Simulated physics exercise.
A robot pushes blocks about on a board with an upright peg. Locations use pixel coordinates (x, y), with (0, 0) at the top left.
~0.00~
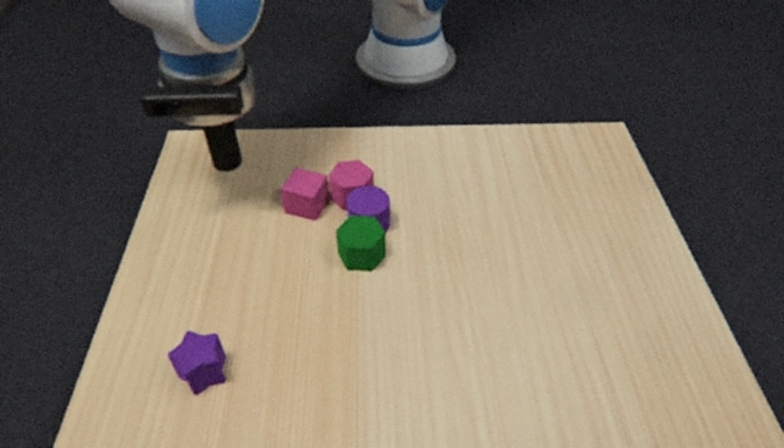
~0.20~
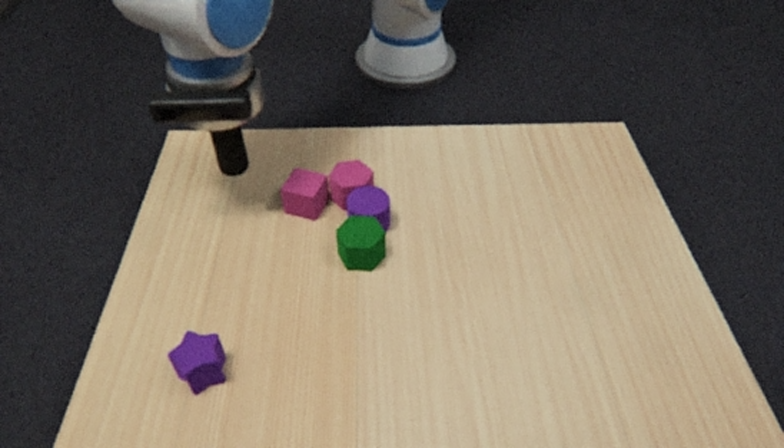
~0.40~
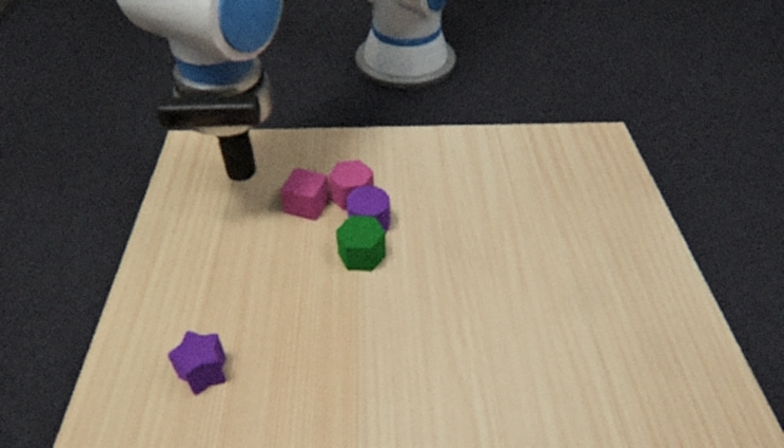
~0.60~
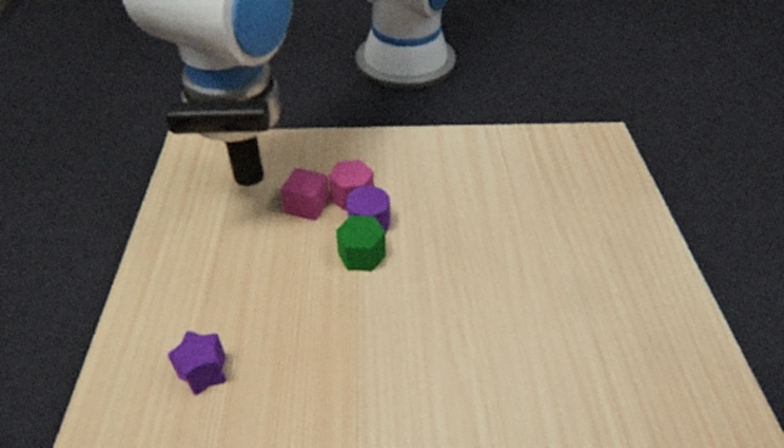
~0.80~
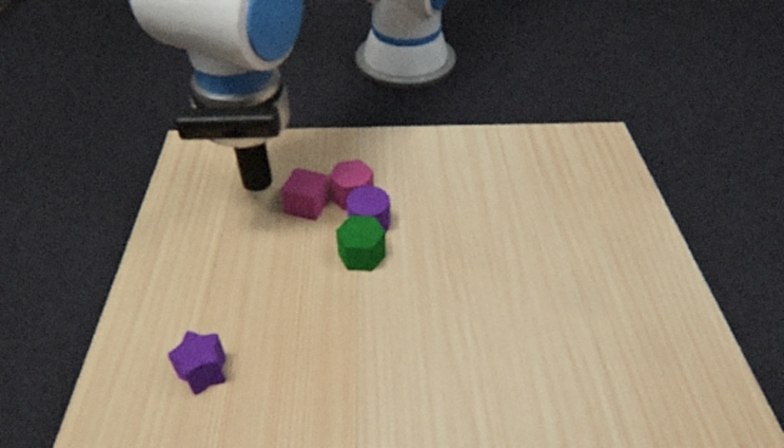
On a pale wooden board against a dark floor, seen from above at an angle by a still camera, a white and blue robot arm holds a black peg upright near the upper left corner. A pink cube, a pink block, a purple block and a green six-sided block sit clustered nearby, with a purple star lower left. The peg moves slightly right and downward toward the cube, while the blocks stay still.
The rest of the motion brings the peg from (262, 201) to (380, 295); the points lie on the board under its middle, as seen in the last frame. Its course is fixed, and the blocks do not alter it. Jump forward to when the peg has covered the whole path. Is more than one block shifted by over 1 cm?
Yes.
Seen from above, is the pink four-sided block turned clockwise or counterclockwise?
It swings round anticlockwise.
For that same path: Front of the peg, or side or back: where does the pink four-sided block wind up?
Final position: To the side or behind.
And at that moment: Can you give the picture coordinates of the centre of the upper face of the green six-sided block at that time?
Just about (394, 239).
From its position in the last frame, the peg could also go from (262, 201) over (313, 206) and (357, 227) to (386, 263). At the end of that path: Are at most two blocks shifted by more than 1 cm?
No
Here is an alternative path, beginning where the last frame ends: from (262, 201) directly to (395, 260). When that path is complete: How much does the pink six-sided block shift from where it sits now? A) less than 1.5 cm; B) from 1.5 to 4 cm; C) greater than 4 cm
I'll go with B - from 1.5 to 4 cm.
The first path, step by step. One third of the way, peg at (295, 212); pink four-sided block at (319, 187), turned 55° anticlockwise.
Two thirds of the way, peg at (336, 243); pink four-sided block at (321, 187), turned 60° anticlockwise; green six-sided block at (375, 235), turned 25° anticlockwise.
At the end, peg at (379, 278); pink four-sided block at (321, 187), turned 60° anticlockwise; green six-sided block at (394, 239), turned 75° anticlockwise; purple circular block still.
